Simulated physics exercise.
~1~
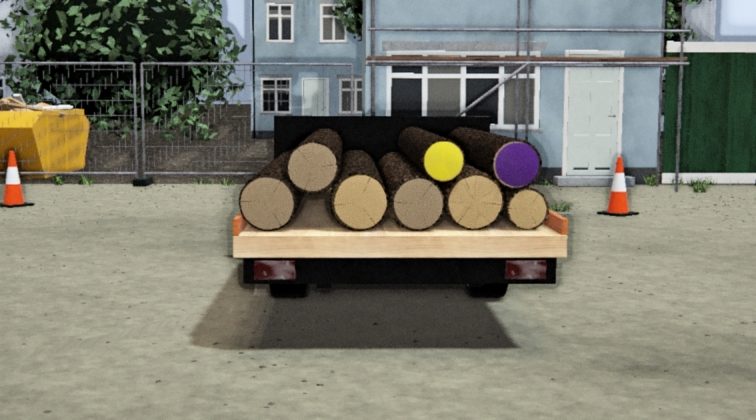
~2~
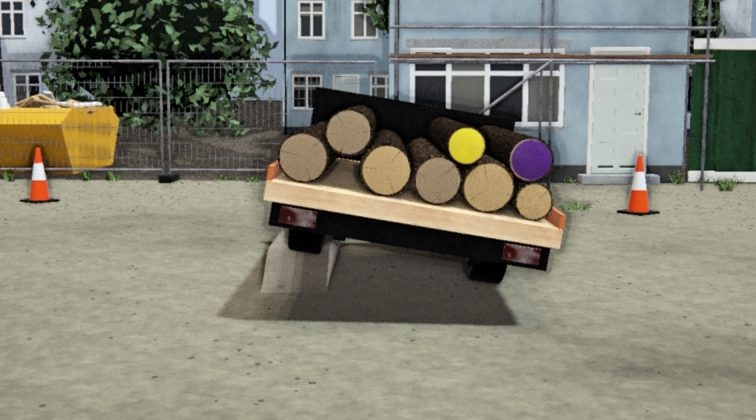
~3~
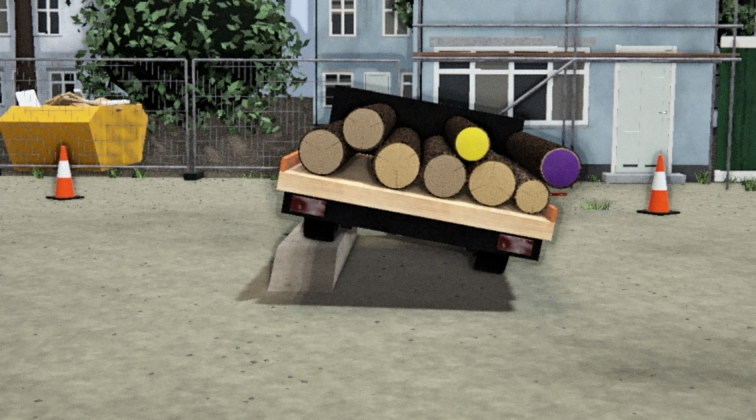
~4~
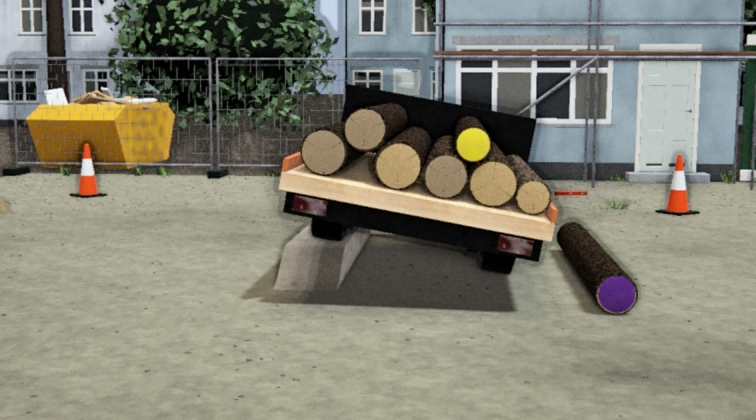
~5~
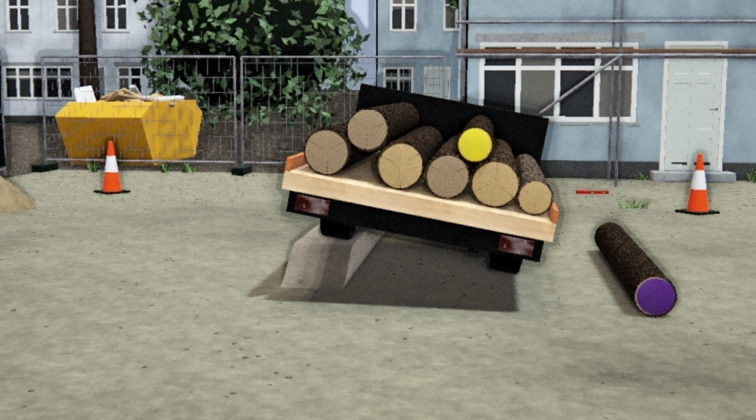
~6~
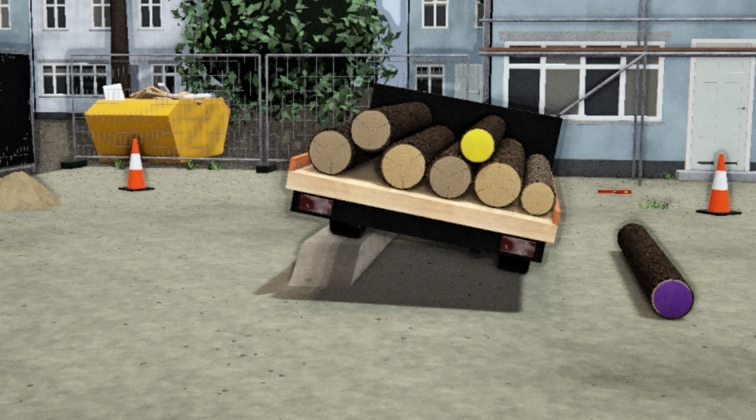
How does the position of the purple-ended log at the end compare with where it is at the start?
At the start it lies on top of other logs at the right side of the trailer's deck. At the end it lies on the ground to the right of the trailer.
